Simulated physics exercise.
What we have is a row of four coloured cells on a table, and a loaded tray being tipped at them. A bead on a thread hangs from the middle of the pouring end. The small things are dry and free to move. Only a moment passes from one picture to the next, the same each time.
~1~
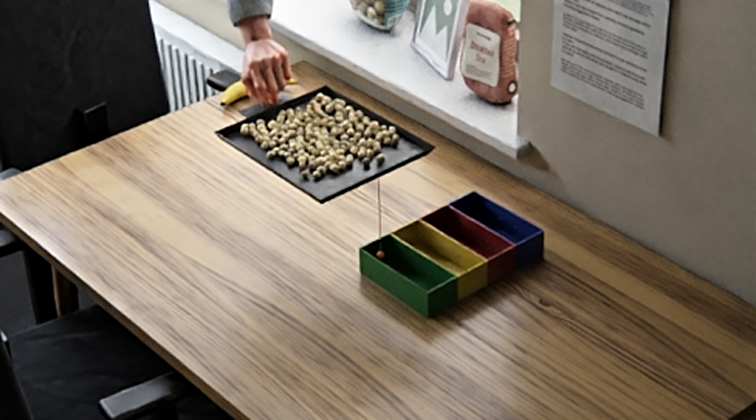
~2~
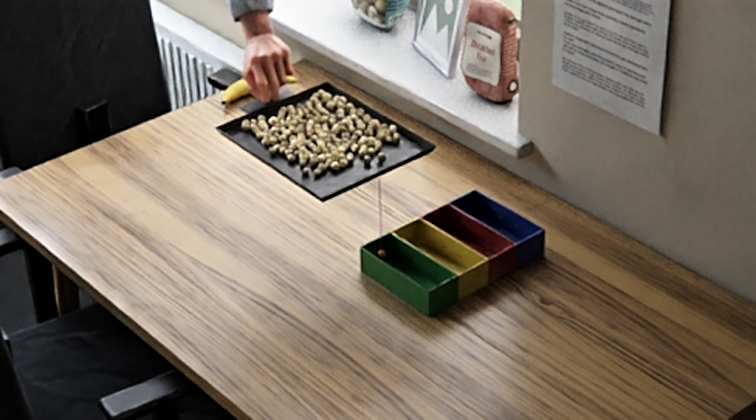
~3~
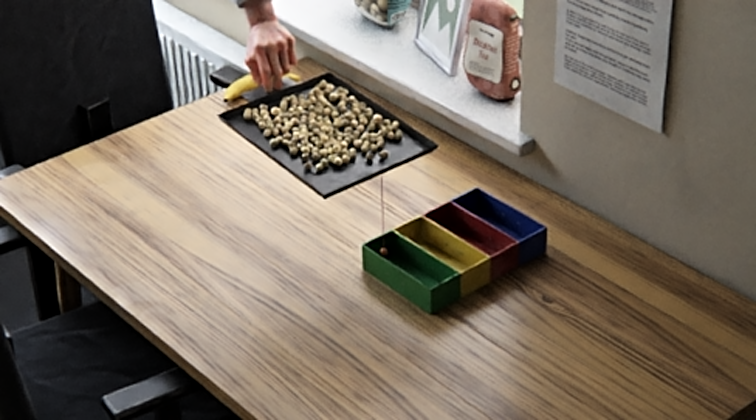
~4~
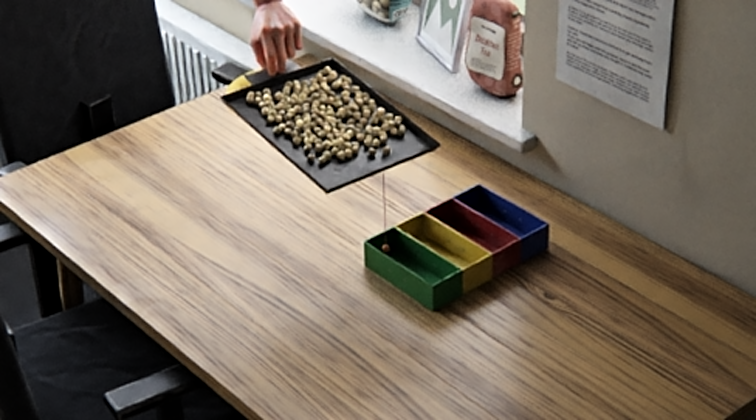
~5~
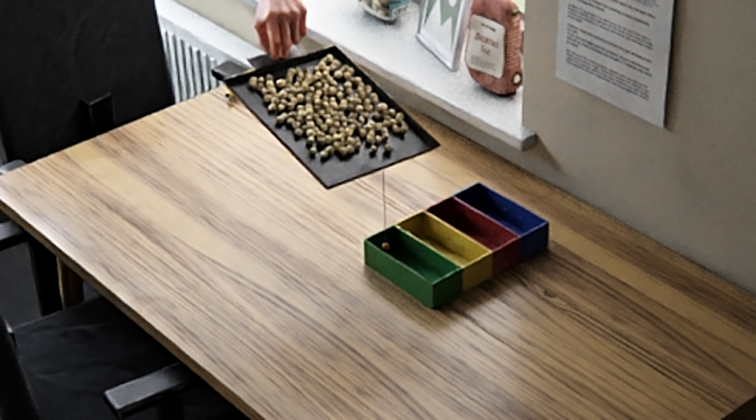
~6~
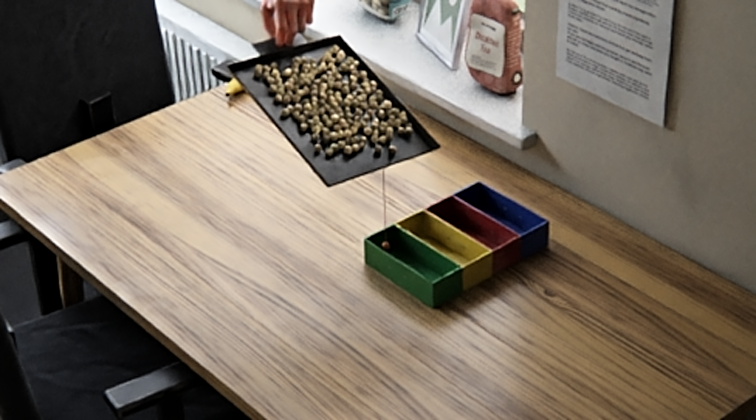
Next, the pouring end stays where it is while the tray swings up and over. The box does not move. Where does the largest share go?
Fullest: The yellow cell.
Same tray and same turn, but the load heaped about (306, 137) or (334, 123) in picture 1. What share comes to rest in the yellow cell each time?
About 30 and 40 per cent.
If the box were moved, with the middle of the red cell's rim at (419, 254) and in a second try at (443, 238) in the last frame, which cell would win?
One: Blue. Two: Red.
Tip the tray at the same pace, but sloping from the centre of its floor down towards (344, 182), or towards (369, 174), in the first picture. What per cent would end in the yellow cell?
Near 0 % and 10 %.
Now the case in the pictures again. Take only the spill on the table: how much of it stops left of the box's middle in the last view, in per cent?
Roughly 60 in a hundred.
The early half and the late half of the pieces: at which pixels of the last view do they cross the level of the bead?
First near (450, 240), later near (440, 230).
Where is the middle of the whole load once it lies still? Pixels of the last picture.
Around (457, 268).
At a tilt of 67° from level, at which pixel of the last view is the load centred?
At about (431, 176).
Just after the last frame, tray tipped steeply; roughly a third on the tray; about a tenth in the yellow cell; about a tenth in the green cell; about a tenth in the red cell; roughly a third falling or outside the box.
A moment on, tray tipped past a quarter turn; roughly half in the yellow cell; roughly a quarter in the green cell; roughly a quarter in the red cell; just a few in the blue cell; about a tenth falling or outside the box.
Further on, tray tipped past a quarter turn; roughly a third in the yellow cell; roughly a quarter in the green cell; roughly a quarter in the red cell; just a few in the blue cell; about a tenth falling or outside the box.
When it is over, tray tipped past a quarter turn; roughly a third in the yellow cell; roughly a quarter in the green cell; roughly a quarter in the red cell; just a few in the blue cell; about a tenth outside the box.
